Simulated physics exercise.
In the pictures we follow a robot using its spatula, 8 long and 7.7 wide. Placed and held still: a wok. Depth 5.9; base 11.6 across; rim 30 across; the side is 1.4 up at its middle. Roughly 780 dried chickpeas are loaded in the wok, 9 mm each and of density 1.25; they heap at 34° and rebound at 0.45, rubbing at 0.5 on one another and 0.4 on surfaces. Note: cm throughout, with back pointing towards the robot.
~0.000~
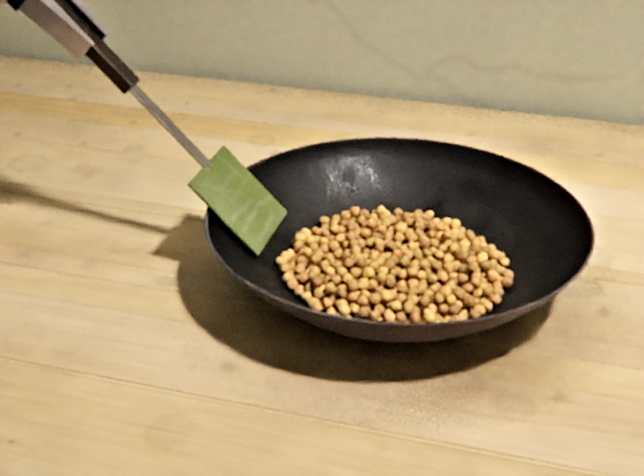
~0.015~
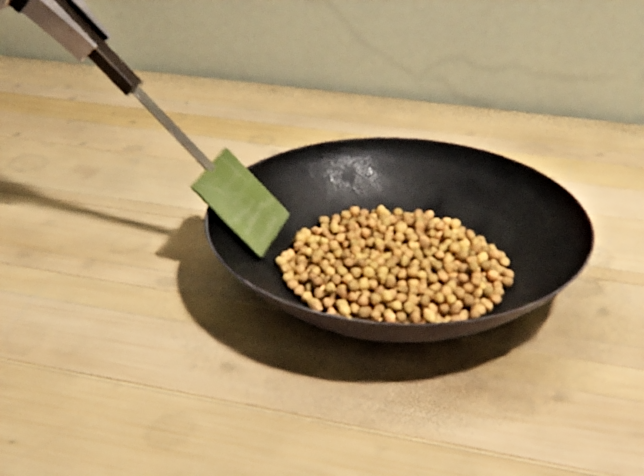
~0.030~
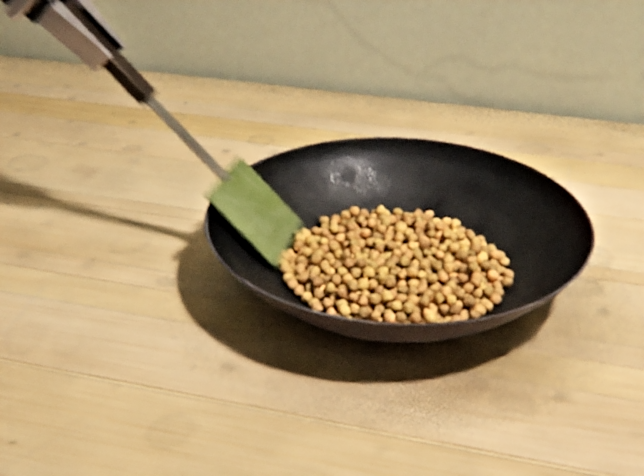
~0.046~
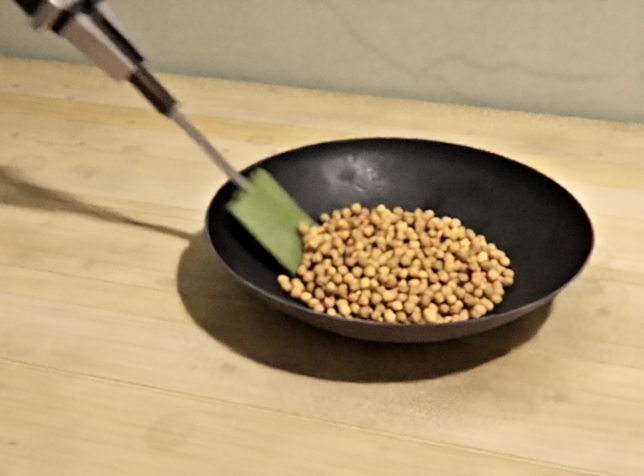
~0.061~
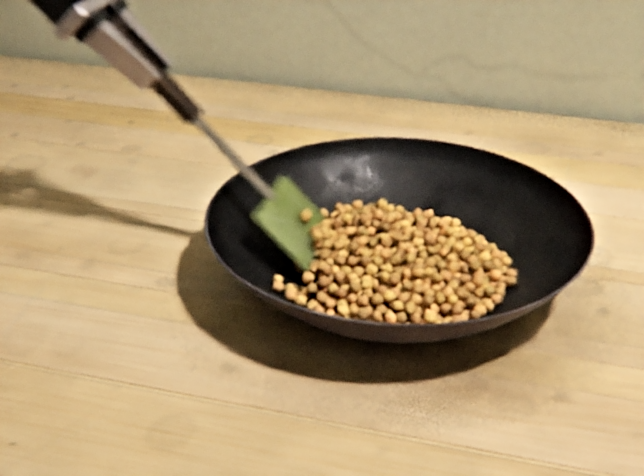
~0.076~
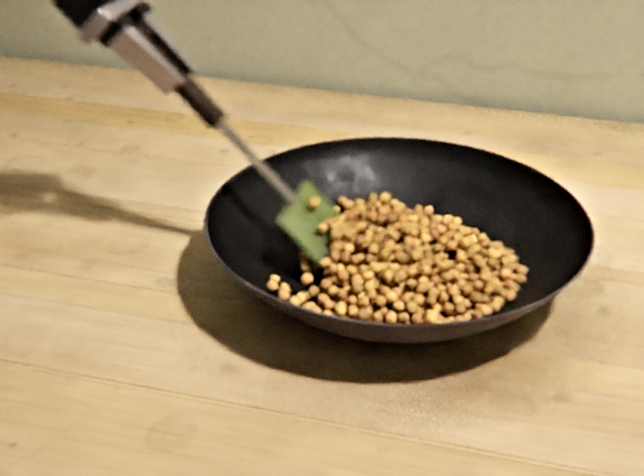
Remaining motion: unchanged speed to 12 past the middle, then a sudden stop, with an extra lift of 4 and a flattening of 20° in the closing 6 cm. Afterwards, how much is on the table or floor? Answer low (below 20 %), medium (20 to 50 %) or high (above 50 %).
Medium.
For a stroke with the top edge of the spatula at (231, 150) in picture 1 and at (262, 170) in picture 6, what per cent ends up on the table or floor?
It comes to something like 10 %, give or take.
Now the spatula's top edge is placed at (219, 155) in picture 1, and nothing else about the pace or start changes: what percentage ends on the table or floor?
About 30%.
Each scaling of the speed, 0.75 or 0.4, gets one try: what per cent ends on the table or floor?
Roughly 25 percent for the first try, 15 percent for the second.
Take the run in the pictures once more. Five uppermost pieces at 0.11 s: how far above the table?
Around 7 cm above the table.
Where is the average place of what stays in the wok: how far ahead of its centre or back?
It rests close to 3.0 centimetres ahead of centre.
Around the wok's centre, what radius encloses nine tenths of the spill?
Distance: Approx. 100 cm.
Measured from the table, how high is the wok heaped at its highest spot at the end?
Roughly 5.0 centimetres.
After 0.11 s, sloping 45°, highest piece 8 above the table; 783 in the wok.
After 0.15 s, sloping 41°, highest piece 9 above the table; 783 in the wok.
After 0.37 s, sloping 25°, highest piece 25 above the table; 547 in the wok, 54 on the table or floor, 182 on the blade or in flight.
After 1.42 s, sloping 25°, highest piece 7 above the table; 547 in the wok, 236 on the table or floor.
At rest, 547 in the wok, 236 on the table or floor. That is 30 % on the table or floor.
